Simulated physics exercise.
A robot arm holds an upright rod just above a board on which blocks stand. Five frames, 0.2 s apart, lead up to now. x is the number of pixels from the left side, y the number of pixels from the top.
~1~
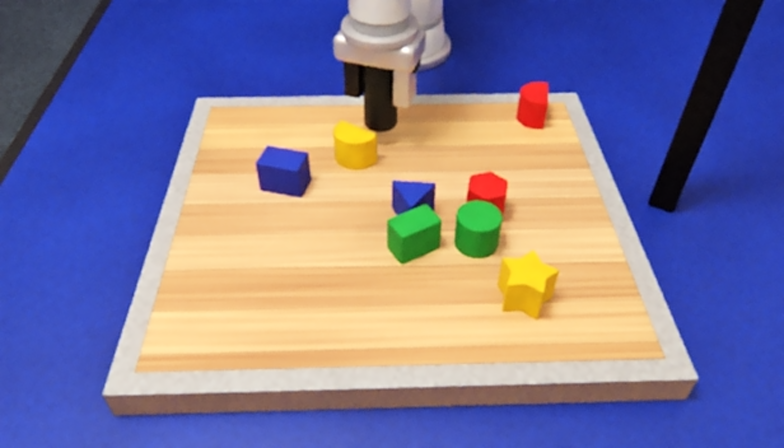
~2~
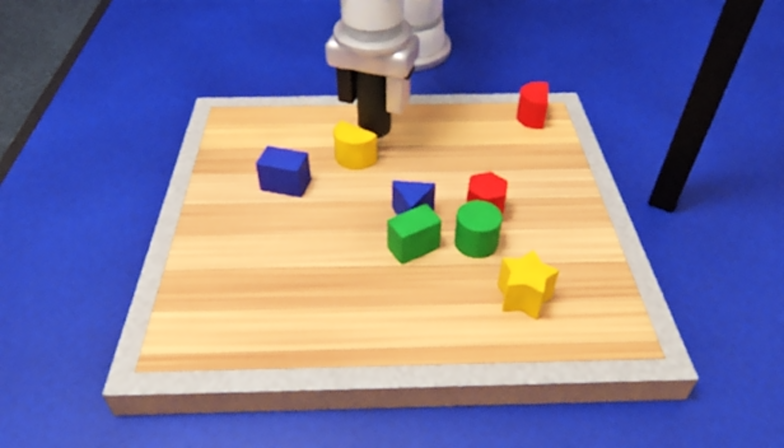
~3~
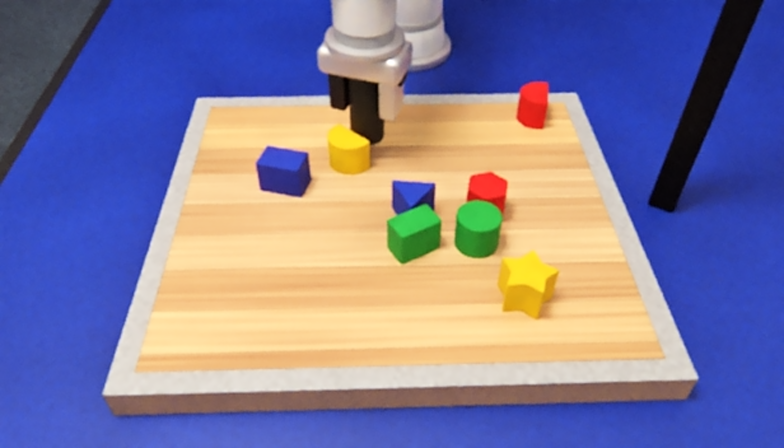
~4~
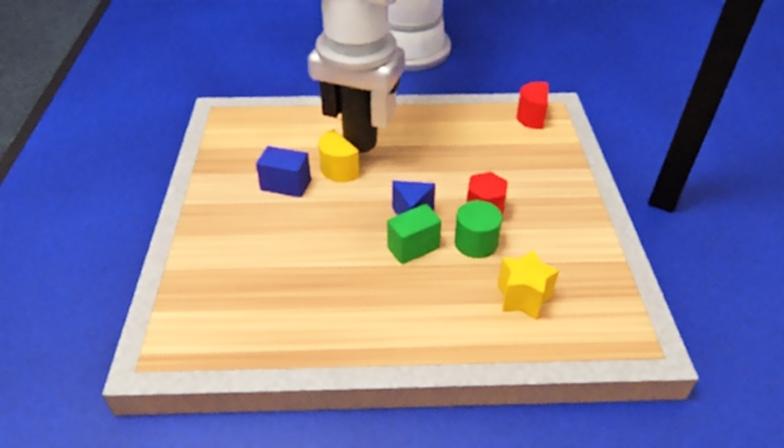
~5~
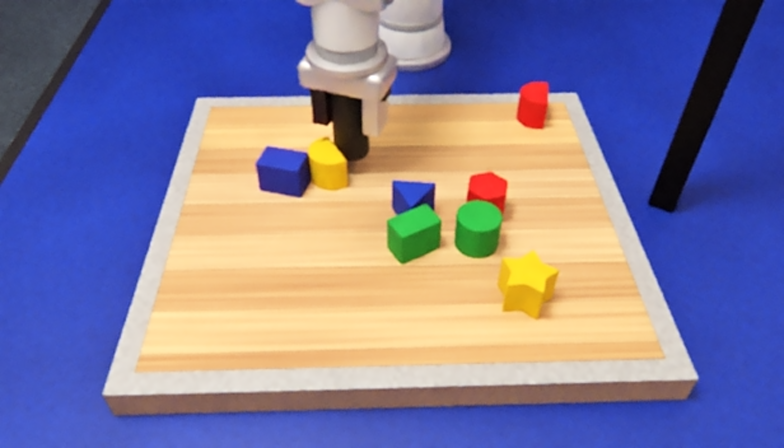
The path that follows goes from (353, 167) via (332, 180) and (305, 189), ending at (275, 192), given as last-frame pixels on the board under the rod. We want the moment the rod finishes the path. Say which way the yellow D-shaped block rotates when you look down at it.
That block twists counter-clockwise.
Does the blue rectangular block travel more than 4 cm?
Going by the path, yes.
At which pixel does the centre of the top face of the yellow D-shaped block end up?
For the centre of its top, I'd go with (278, 186).
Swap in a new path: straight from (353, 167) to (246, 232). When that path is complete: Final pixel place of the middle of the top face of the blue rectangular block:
Roughly at (242, 172).
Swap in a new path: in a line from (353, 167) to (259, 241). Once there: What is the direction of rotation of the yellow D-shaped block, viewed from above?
The sense of turning is clockwise.
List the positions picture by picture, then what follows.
In the first frame, rod's lower end (381, 124); blue rectangular block (282, 157); yellow D-shaped block (352, 133); blue triangle (413, 189).
In the second frame, rod (374, 130); blocks still.
In the third frame, rod (368, 137); yellow D-shaped block (345, 137).
In the fourth frame, rod (360, 144); yellow D-shaped block (336, 143).
In the fifth frame, rod (352, 152); blue rectangular block (282, 157); yellow D-shaped block (325, 151); blue triangle (413, 189).
What follows on the original path. Halfway along, rod (317, 170); blue rectangular block (258, 169), turned 65° clockwise; yellow D-shaped block (295, 175), turned 25° anticlockwise.
At the end, rod (273, 177); blue rectangular block (236, 172), turned 65° clockwise; yellow D-shaped block (278, 186), turned 55° anticlockwise; blue triangle still.
